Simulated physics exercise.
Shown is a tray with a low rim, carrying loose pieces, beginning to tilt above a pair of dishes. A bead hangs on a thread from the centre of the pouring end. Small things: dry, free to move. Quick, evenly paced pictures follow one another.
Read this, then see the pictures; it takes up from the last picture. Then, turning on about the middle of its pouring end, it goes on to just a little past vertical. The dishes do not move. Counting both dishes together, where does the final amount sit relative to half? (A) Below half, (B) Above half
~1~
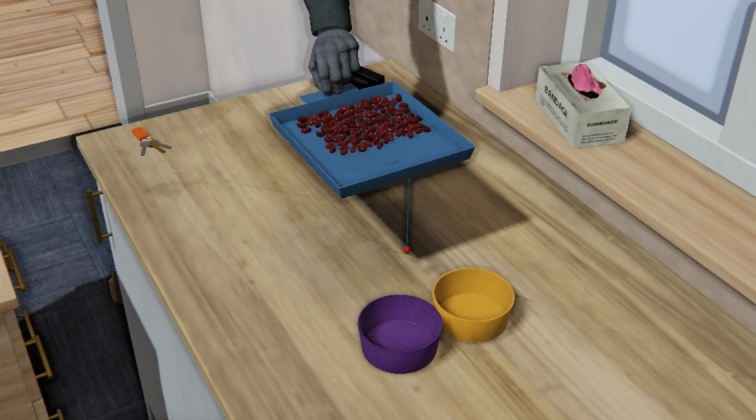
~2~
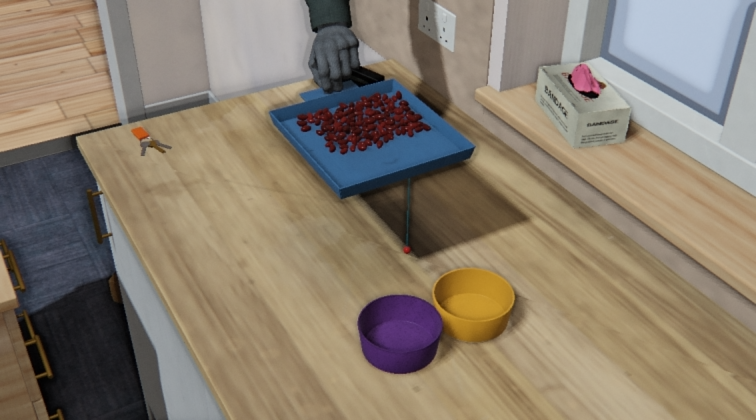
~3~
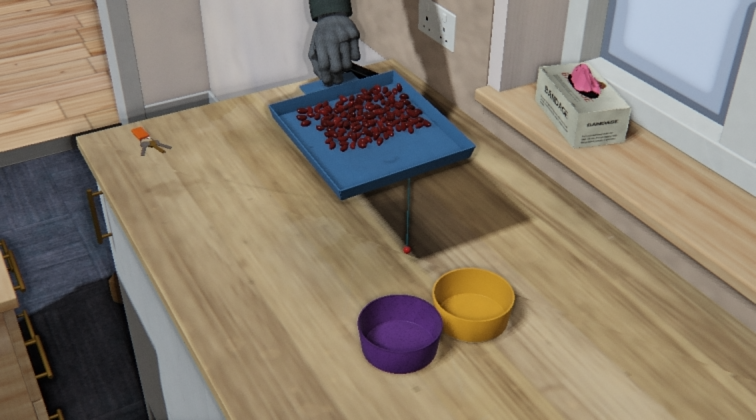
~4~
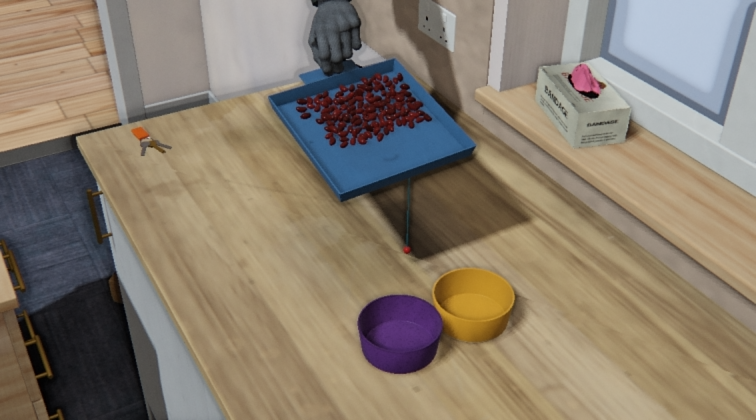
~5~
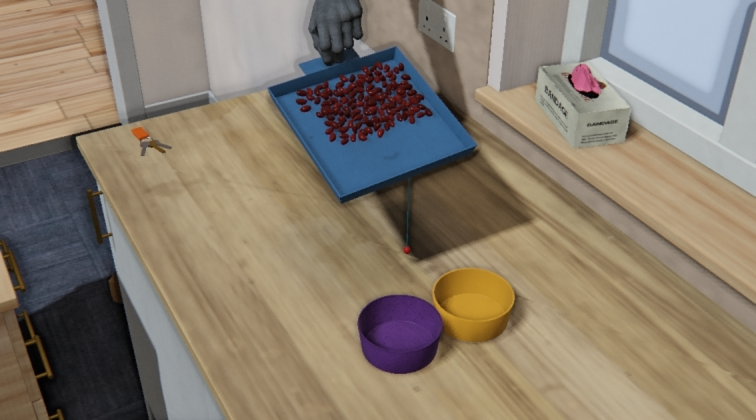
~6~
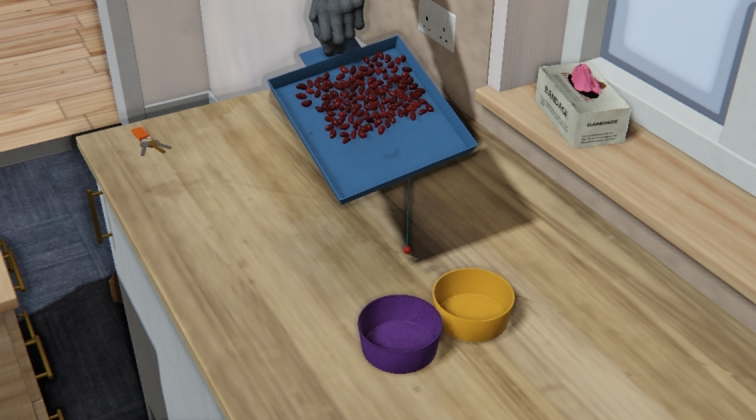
Below half (A).
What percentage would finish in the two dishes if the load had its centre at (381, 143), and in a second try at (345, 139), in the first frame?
Roughly 30 per cent, then roughly 20 per cent.
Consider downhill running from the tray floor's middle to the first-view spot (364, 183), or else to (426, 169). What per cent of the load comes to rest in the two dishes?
0 per cent, then 10 per cent.
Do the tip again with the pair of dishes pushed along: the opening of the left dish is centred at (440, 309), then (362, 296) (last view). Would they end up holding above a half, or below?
Well, a minority share the first time and a majority share the next.
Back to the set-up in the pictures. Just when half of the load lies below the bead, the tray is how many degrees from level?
A tilt of roughly 105°.
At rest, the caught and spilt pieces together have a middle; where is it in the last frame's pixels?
It settles centred around (371, 315).
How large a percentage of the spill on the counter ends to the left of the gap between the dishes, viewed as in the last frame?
I'd put it at close to 100 per cent.
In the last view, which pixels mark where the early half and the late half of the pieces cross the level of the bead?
First roughly (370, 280), then roughly (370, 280).
Just after the last frame, tray tipped steeply; the larger part on the tray; just a few in the left dish; just a few outside both; roughly a quarter in the air.
A moment on, tray tipped past a quarter turn; about a tenth on the tray; about a tenth in the left dish; just a few in the right dish; roughly half outside both; roughly a quarter in the air.
Further on, tray tipped past a quarter turn; about a tenth in the left dish; about a tenth in the right dish; the larger part outside both.
When it is over, tray tipped past a quarter turn; about a tenth in the left dish; about a tenth in the right dish; the larger part outside both.
